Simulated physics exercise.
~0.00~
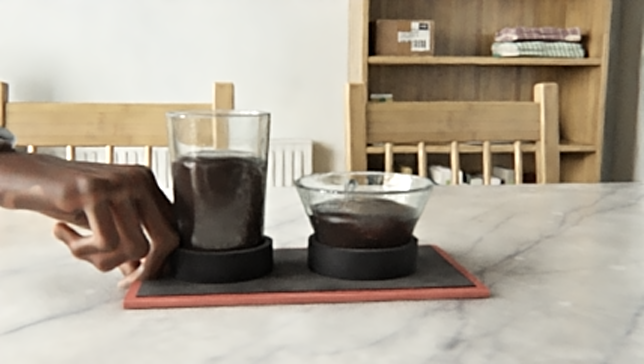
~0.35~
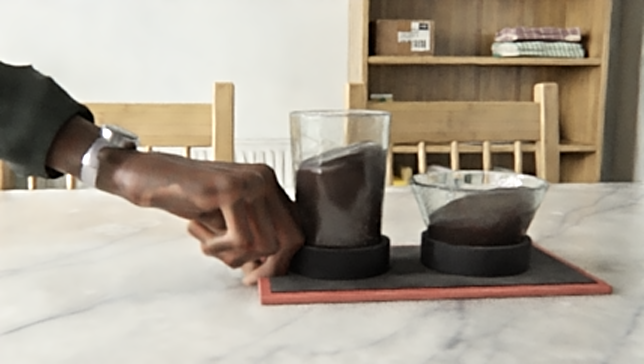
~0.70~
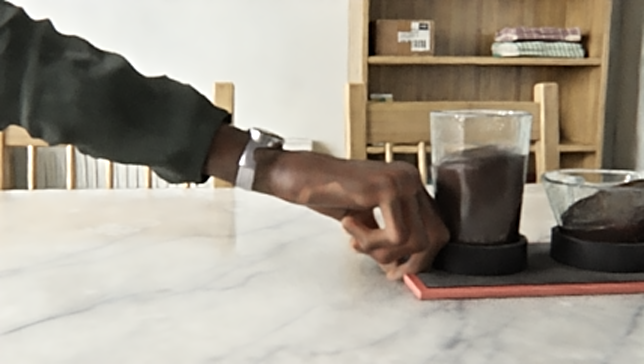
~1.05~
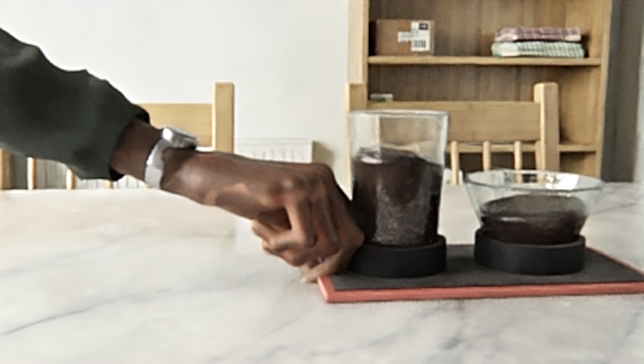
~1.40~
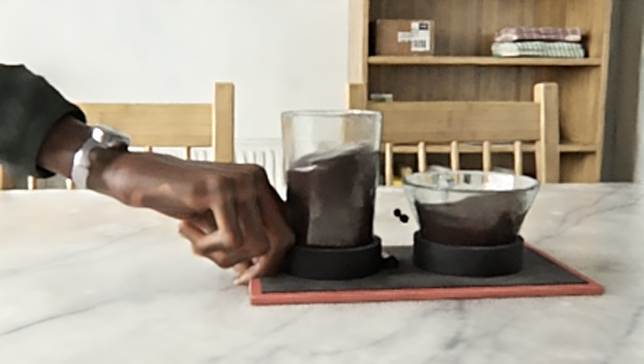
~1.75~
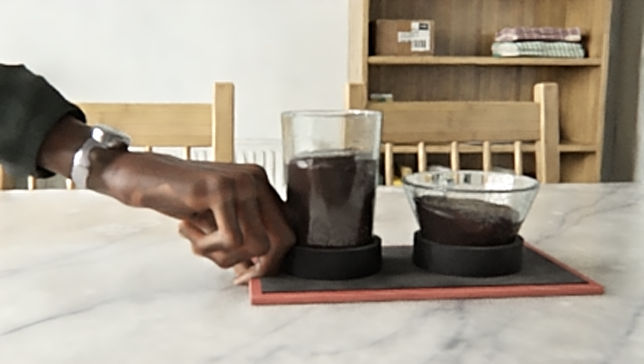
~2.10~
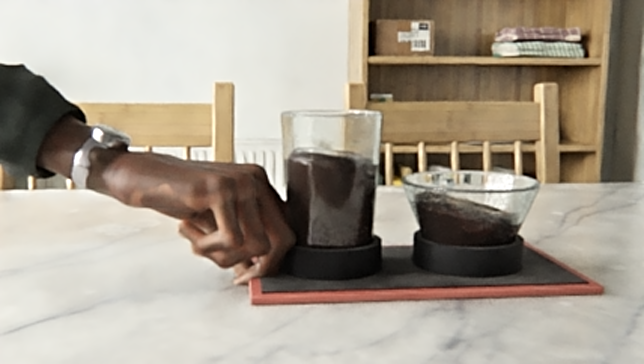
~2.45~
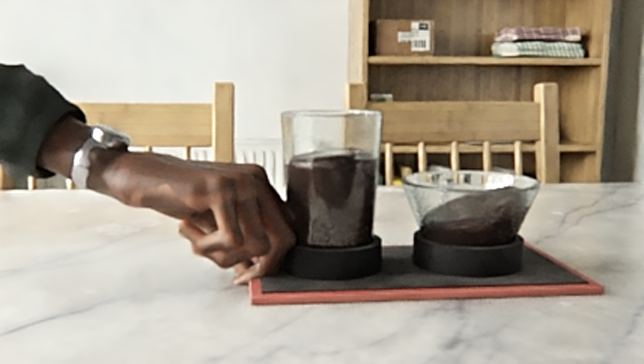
A hand slides a tray holding a tall glass and wide cup of dark liquid right, then back left, liquid sloshing before settling.
